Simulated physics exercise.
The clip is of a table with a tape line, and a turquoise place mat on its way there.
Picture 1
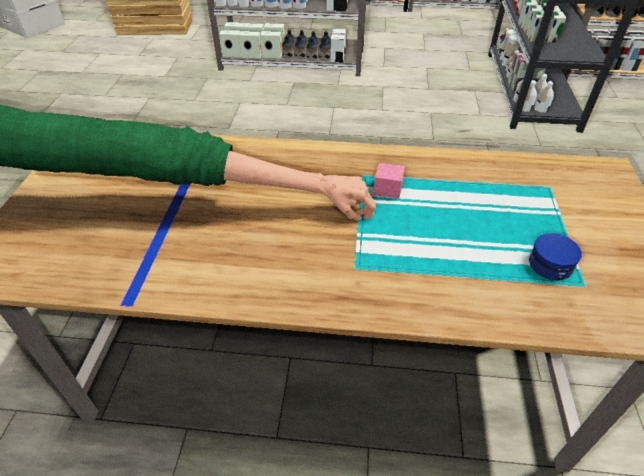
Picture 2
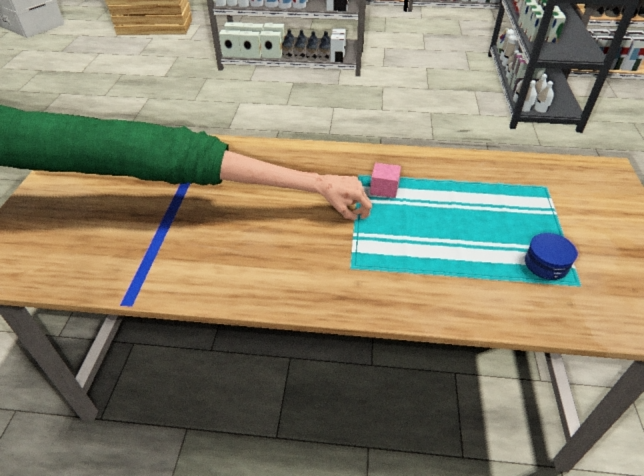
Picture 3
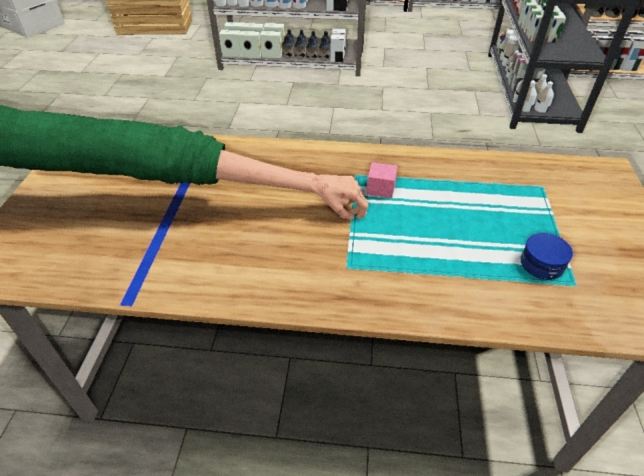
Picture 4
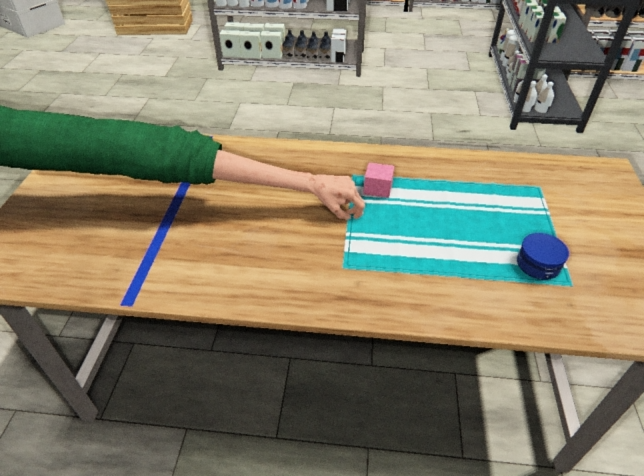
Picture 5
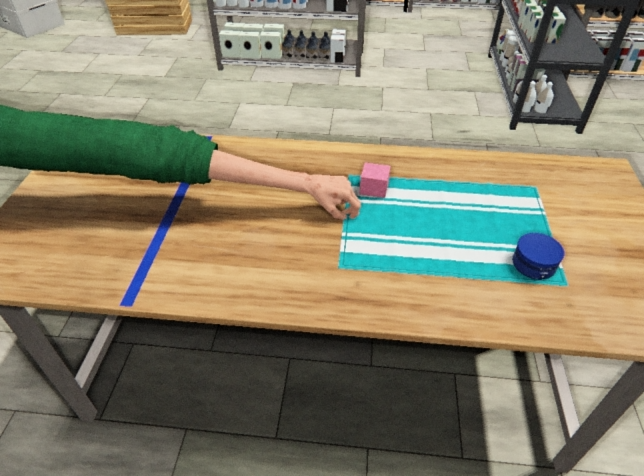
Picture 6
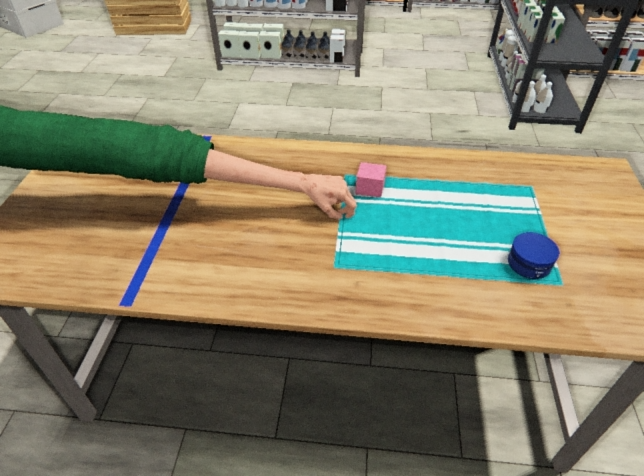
At first, a green-sleeved arm reaches across a wooden table, its hand at the near left corner of a striped turquoise place mat holding a pink block and a round blue tub. The hand then draws the mat slightly left toward the blue tape line, and both objects ride along, leaving a wide gap before the tape.
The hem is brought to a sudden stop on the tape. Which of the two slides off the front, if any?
Outcome: The pink block remains aboard; the blue tub keeps its seat.
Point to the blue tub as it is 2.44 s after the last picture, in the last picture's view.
By then it is at (343, 242).
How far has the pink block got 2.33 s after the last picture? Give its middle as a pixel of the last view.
At about (216, 170).
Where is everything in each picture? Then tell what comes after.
In the first picture, place mat end (355, 269); pink block (390, 172); blue tub (558, 248); tape (135, 288).
In the second picture, place mat end (351, 269), far hem (581, 287); blue tub (554, 248).
In the third picture, place mat end (347, 268); pink block (383, 171).
In the fourth picture, place mat end (343, 268), far hem (573, 286); blue tub (546, 248).
In the fifth picture, place mat end (339, 268); pink block (376, 171).
In the sixth picture, place mat end (334, 268), far hem (563, 286); pink block (372, 171); blue tub (536, 247); tape (133, 288).
Then, 2.33 s later than the last view, hem at the tape; pink block on the cloth near (216, 170); blue tub on the cloth near (347, 242).
Finally, hem at the tape; pink block on the cloth near (213, 170); blue tub on the cloth near (343, 242). The pink block keeps its seat and the blue tub stays on the cloth.
